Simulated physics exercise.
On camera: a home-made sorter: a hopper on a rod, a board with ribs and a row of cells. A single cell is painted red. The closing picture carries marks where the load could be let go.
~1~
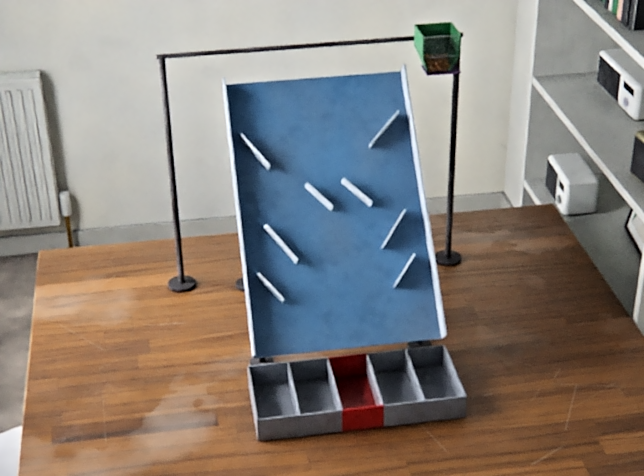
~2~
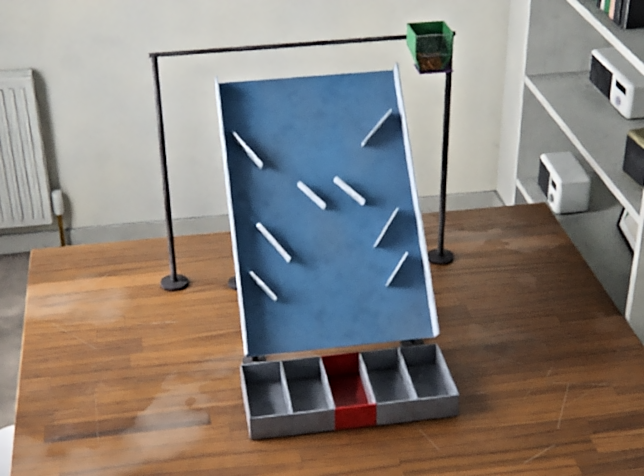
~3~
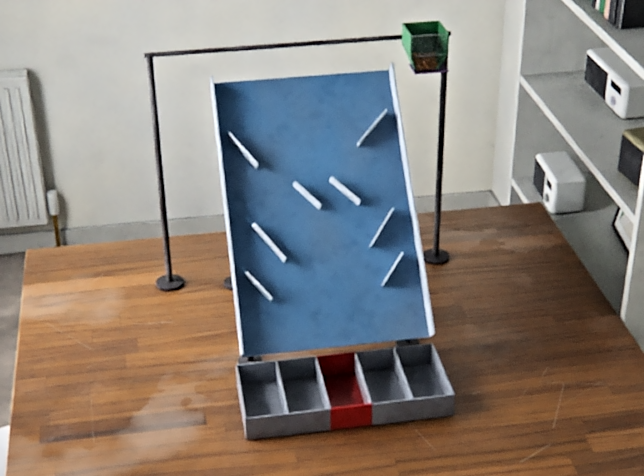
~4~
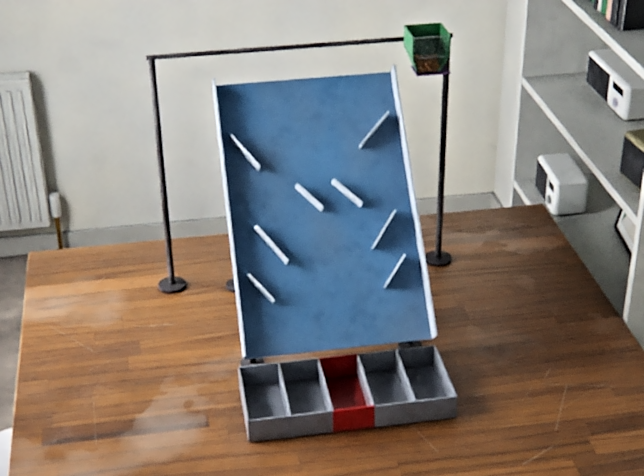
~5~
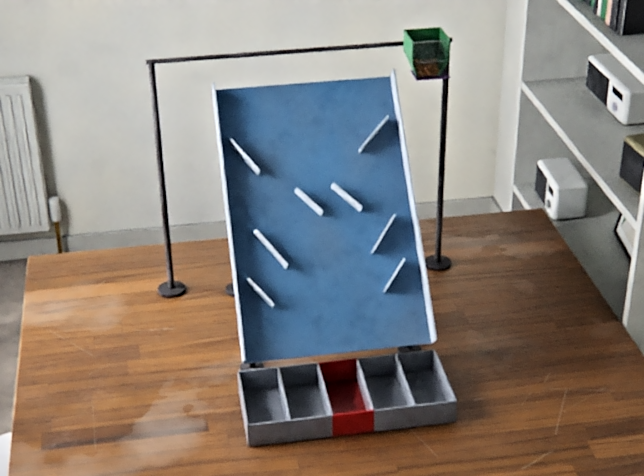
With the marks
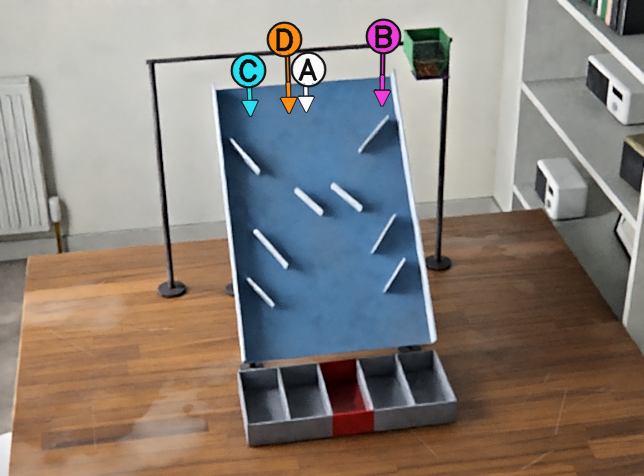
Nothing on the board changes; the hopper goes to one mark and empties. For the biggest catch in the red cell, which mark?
C is best.
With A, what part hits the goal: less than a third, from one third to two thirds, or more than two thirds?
Less than a third.
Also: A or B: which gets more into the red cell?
That would be B.
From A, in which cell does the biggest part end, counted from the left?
The fourth.
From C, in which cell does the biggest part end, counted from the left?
It is the third one.
On the marked copy, mark A meets the board at (306, 106); mark B meets the board at (382, 100); mark C meets the board at (250, 110); mark D meets the board at (288, 107).
For mark A, about a quarter in the red cell, about two thirds in other cells, a small part outside the box.
For mark B, about half in the red cell, about half in other cells.
For mark C, about two thirds in the red cell, about a quarter in other cells, a small part outside the box.
For mark D, about a third in the red cell, about half in other cells, a small part outside the box.
